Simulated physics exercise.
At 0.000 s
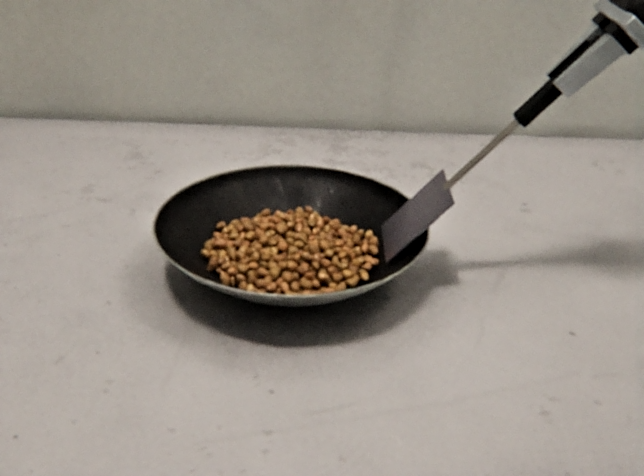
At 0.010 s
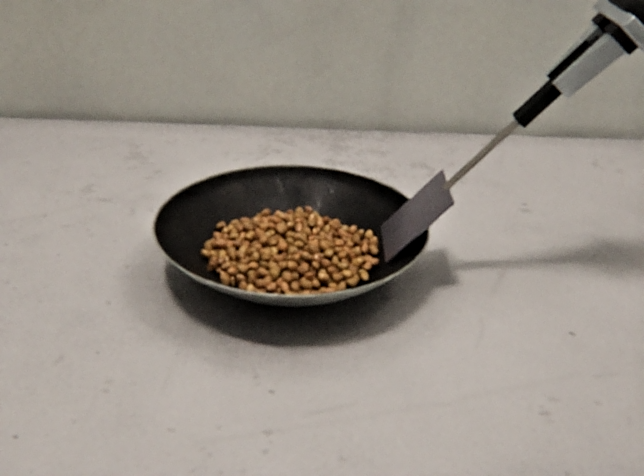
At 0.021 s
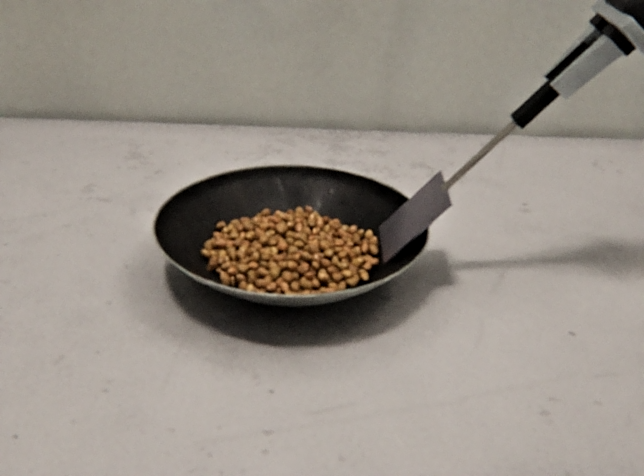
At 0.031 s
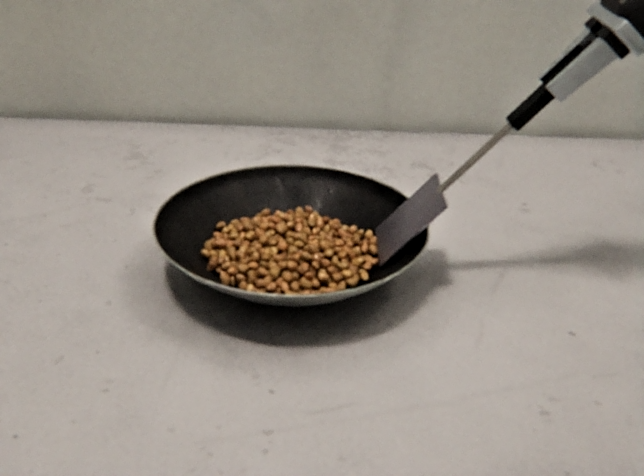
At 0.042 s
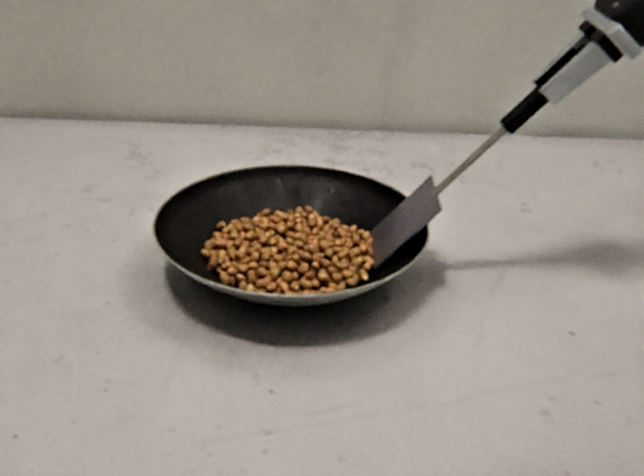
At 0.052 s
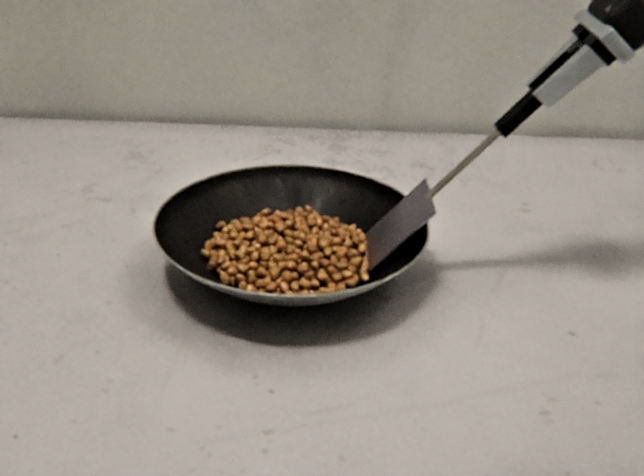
A robot arm holding a flat paddle moved slightly left and down inside the right side of a dark wok, nudging the edge of a pile of brown beans a little to the left.
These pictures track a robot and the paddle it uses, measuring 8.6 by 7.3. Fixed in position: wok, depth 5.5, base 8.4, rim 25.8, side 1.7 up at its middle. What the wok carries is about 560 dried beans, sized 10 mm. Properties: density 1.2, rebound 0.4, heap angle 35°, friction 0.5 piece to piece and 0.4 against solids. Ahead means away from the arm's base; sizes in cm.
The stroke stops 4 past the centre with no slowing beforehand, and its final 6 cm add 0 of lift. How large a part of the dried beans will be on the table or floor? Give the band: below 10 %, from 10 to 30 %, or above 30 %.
Band: Below 10 %.
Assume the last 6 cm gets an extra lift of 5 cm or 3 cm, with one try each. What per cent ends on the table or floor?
0 and 0 per cent.
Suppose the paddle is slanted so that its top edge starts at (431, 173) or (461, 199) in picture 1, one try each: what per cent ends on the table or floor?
First try roughly 5 percent, second try roughly 0 percent.
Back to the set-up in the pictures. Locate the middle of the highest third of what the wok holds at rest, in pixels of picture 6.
Roughly (201, 225).
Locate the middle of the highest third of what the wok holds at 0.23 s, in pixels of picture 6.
Around (216, 234).
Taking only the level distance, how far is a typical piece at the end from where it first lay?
6 cm.
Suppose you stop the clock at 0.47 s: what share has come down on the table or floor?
I'd put it at around 0 per cent.
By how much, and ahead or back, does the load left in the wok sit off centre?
Some 5.0 cm ahead of the centre.
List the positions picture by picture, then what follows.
In the first frame, paddle top edge at (449, 185), sloping 50°; upper third of the load around (295, 245), from x 205 to 375, top at y 210; 559 in the wok.
In the second frame, paddle top edge at (448, 185), sloping 50°; upper third of the load around (295, 245), from x 205 to 375, top at y 210.
In the third frame, paddle top edge at (446, 186), sloping 50°; upper third of the load around (295, 245), from x 205 to 375, top at y 210.
In the fourth frame, paddle top edge at (442, 189), sloping 50°; upper third of the load around (295, 245), from x 205 to 375, top at y 210.
In the fifth frame, paddle top edge at (437, 192), sloping 50°; upper third of the load around (295, 245), from x 205 to 370, top at y 210.
In the sixth frame, paddle top edge at (431, 194), sloping 50°; upper third of the load around (294, 244), from x 205 to 365, top at y 210; 559 in the wok.
After 0.14 s, sloping 50°, highest piece 6 above the table; 559 in the wok.
After 0.23 s, sloping 50°, highest piece 6 above the table; 559 in the wok.
After 0.47 s, sloping 50°, highest piece 7 above the table; 548 in the wok, 11 on the table or floor.
After 1.52 s, sloping 50°, highest piece 7 above the table; 548 in the wok, 11 on the table or floor.
At rest, 548 in the wok, 11 on the table or floor. That is 2 % on the table or floor.
